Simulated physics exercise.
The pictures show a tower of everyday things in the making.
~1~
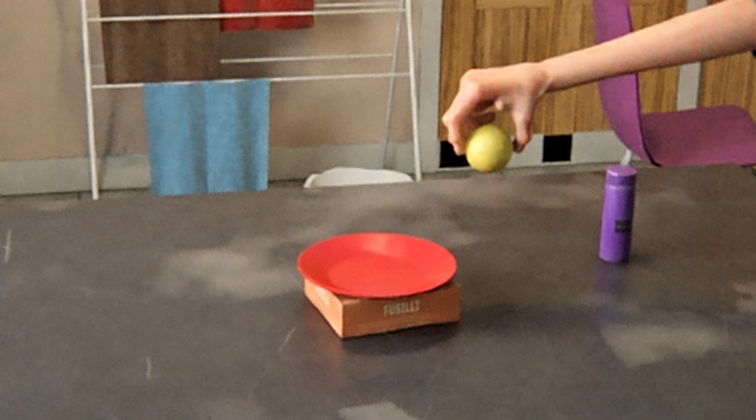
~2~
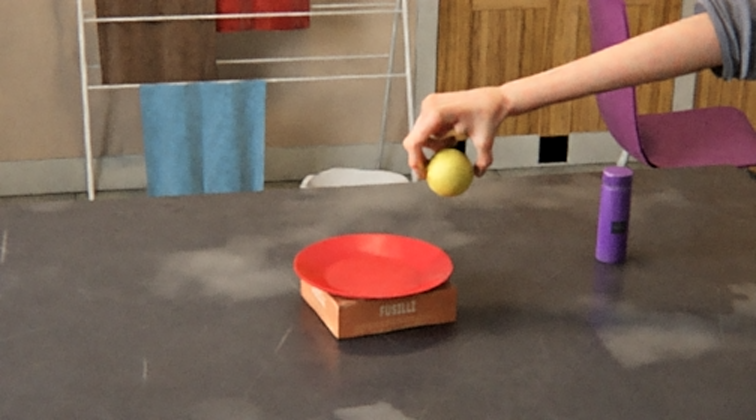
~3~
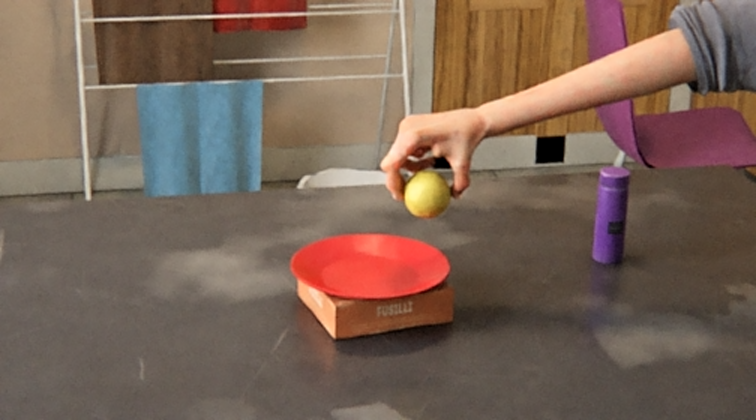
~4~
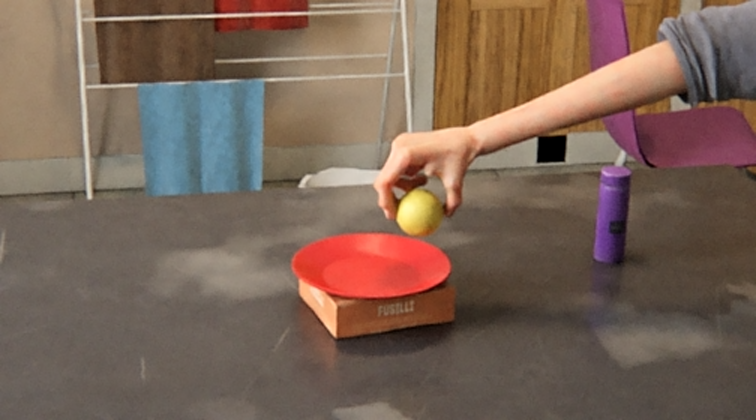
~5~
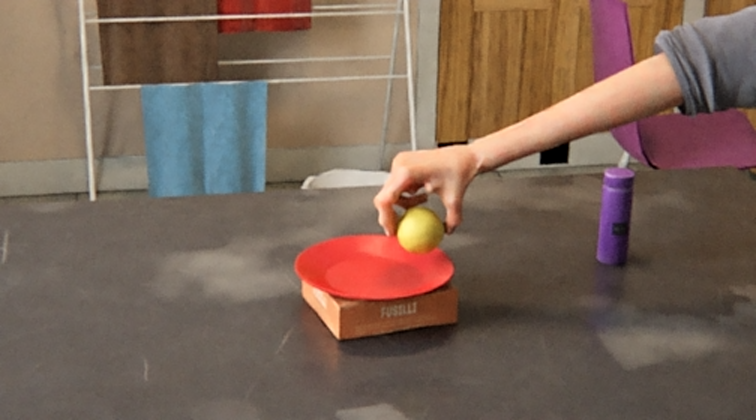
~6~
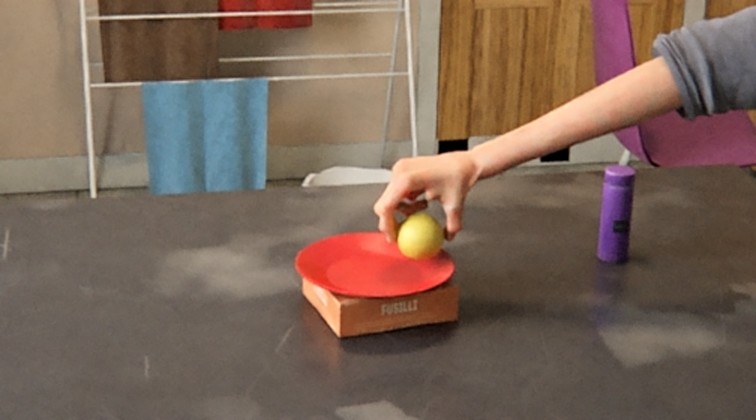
At the start, a hand holds a yellow lemon above and to the right of a red plate set on an orange packet, with a purple shaker standing at the right. The hand moves left and lowers the lemon, then brings it down to the plate, fingers still around it.
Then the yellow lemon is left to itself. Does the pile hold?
Here the pile stays up.
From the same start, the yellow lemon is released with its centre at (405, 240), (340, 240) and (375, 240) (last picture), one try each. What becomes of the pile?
First, it holds; second, it stays up; third, it stays up.
Then, 0.20 s later than the last frame, all is still.
Then, 0.50 s later than the last frame, yellow lemon resting near (420, 237).
When it is over, all 4 as before. End places, in pixels of the last picture, yellow lemon near (420, 237). The pile holds.
